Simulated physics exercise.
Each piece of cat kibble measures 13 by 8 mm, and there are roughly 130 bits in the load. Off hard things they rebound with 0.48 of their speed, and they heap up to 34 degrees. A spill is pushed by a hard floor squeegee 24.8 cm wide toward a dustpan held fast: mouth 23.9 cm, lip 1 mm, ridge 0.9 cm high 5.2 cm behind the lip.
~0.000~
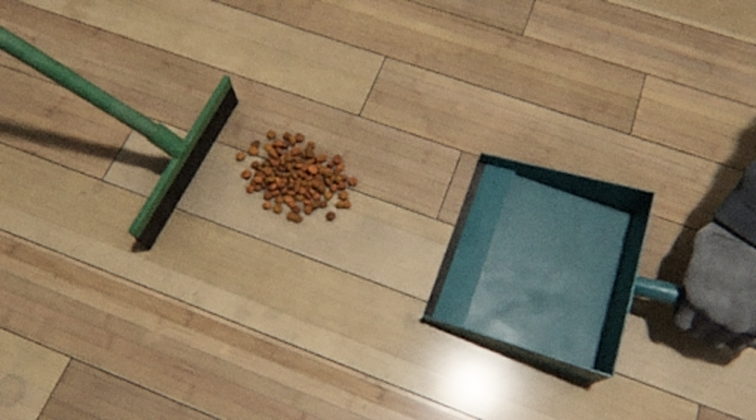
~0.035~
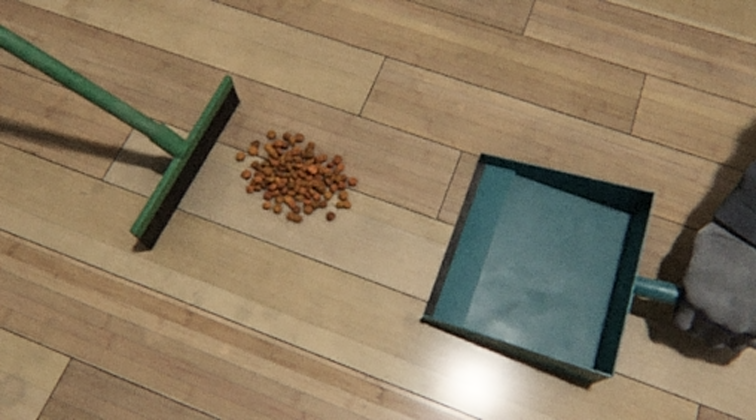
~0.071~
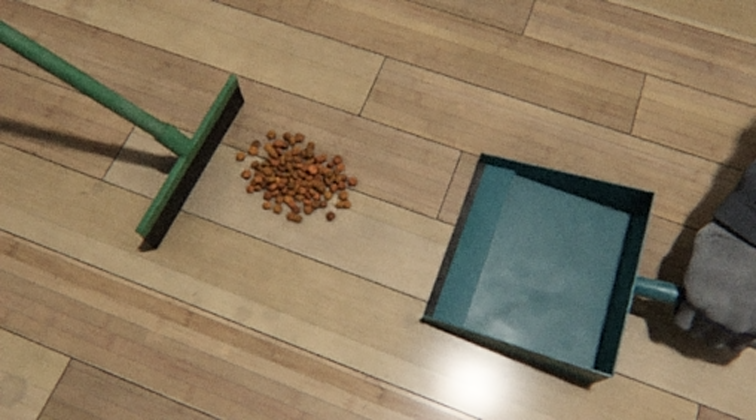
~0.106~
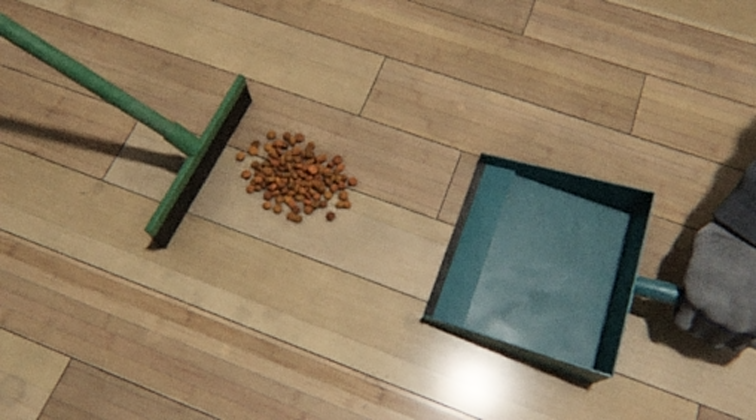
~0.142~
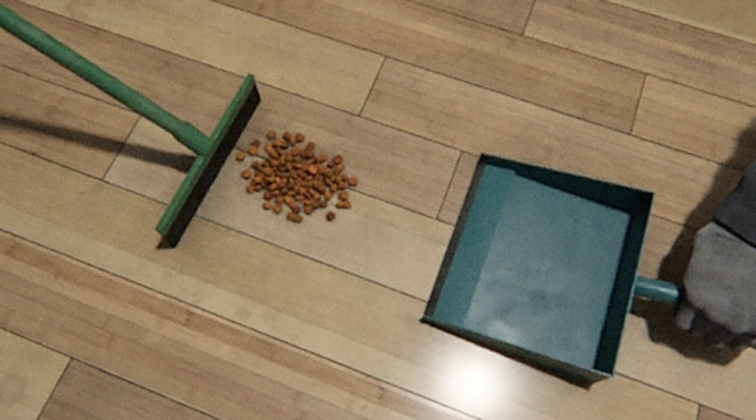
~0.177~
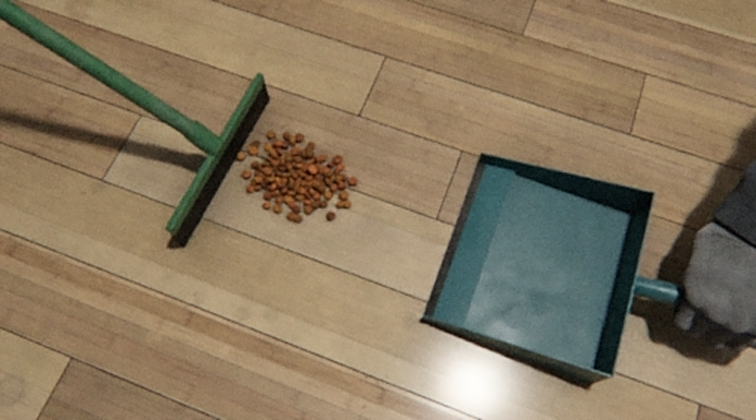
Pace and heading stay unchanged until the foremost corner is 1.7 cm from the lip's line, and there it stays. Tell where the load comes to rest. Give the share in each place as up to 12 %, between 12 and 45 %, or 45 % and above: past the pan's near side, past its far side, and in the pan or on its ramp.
Near side: Up to 12 %; far side: Between 12 and 45 %; pan: Between 12 and 45 %.
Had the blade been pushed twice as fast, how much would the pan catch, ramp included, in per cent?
Then some 30 in a hundred.
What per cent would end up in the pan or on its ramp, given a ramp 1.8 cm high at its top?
Estimated share: Around 20 in a hundred.
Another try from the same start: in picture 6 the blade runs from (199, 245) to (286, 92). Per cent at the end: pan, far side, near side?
That ends as pan 55, far 0, and near 0.
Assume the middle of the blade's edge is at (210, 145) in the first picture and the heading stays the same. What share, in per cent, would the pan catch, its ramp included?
I'd put it at around 10 per cent.
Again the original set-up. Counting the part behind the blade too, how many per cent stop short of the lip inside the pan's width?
About 50 %.
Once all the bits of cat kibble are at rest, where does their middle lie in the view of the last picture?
Near (467, 188).
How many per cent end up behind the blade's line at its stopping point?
Near 15 percent, give or take.
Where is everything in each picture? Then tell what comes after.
The first picture shows blade from (135, 233) to (228, 83), moved 0.0 cm, 0 of the pieces shifted so far; middle of the pieces at (295, 176); pan at (546, 270).
The second picture shows blade from (137, 233) to (229, 83), moved 0.2 cm, 0 of the pieces shifted so far; middle of the pieces at (295, 176).
The third picture shows blade from (142, 233) to (234, 82), moved 0.9 cm, 0 of the pieces shifted so far; middle of the pieces at (295, 176).
The fourth picture shows blade from (151, 232) to (242, 82), moved 2.0 cm, 0 of the pieces shifted so far; middle of the pieces at (295, 176).
The fifth picture shows blade from (162, 231) to (252, 81), moved 3.3 cm, 0 of the pieces shifted so far; middle of the pieces at (295, 176).
The sixth picture shows blade from (172, 230) to (261, 80), moved 4.5 cm, 0 of the pieces shifted so far; middle of the pieces at (295, 176); pan at (546, 270). Its pace works out near 0.36 m/s, heading 26 degrees away from the viewer's side.
Then, at 0.62 s, middle of the blade 18 cm from the lip; 0 % over the lip, far side 0 %, near side 0 %.
Then, at 0.92 s, middle of the blade 8 cm from the lip; 0 % over the lip, far side 15 %, near side 0 %.
After 1.31 s, middle of the blade 2 cm from the lip; 25 % over the lip, far side 25 %, near side 0 %.
By 1.6 s all is still; near side 0 %, far side 25 %, pan 25 %, in front of the lip or behind the blade 50 %.
